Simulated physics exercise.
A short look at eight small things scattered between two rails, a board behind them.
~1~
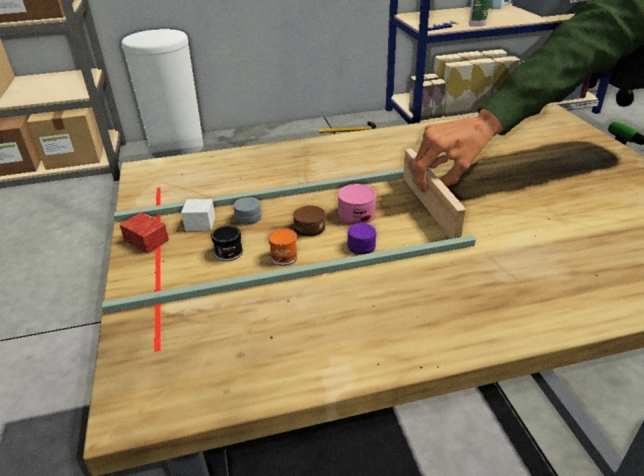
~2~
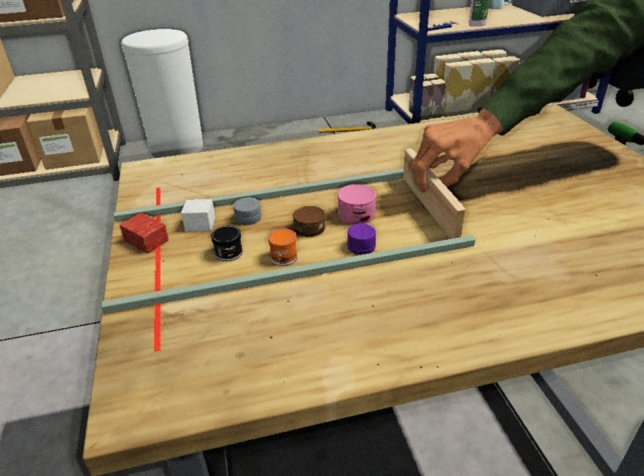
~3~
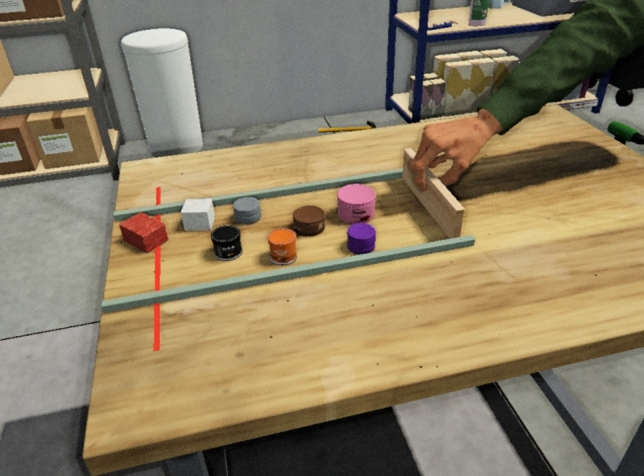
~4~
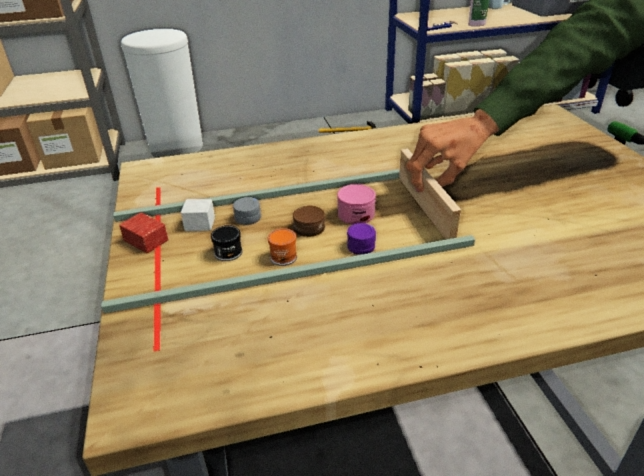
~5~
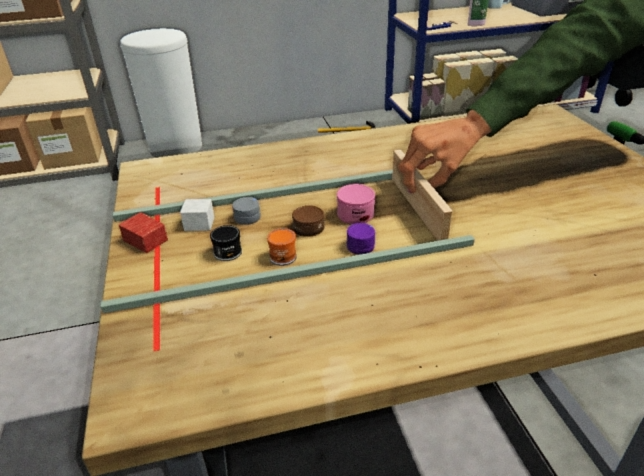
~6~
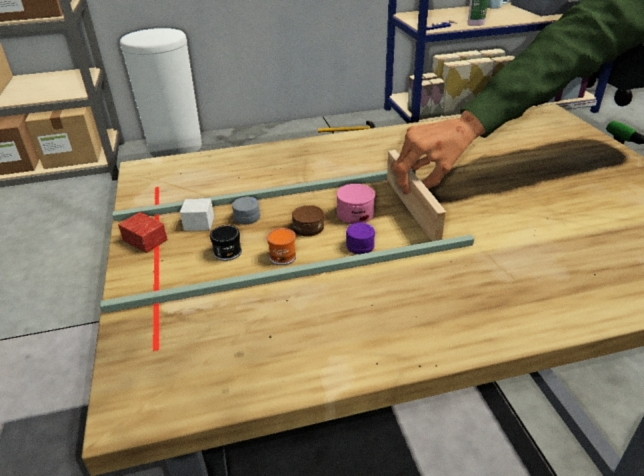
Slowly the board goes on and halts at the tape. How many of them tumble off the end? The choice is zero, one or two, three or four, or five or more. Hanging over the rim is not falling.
The number that fall off is one or two.
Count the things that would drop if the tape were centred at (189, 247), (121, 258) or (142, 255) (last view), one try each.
The counts: 0, 6 and 4.
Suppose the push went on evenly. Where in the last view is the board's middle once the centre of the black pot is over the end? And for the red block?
About (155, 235), and (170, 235) for the other.
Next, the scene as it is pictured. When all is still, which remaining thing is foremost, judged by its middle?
The black pot.
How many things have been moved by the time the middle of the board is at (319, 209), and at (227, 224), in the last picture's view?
The counts are 3 and 7.
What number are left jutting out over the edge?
3 of them.
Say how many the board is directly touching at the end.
In contact: 4.
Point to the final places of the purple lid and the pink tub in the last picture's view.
About (139, 283), and the other about (134, 239).
A little later, none off yet; red block at rest near (143, 232); white block at rest near (197, 214); black pot at rest near (226, 243).
Next, none off yet; red block at rest near (143, 232); white block at rest near (197, 214); black pot shifted about its own width near (195, 254).
Later still, none off yet; red block shifted a little near (133, 236); white block shifted well along near (153, 219); black pot shifted well along near (141, 263).
When it is over, the number that fall off is one or two; down, red block.
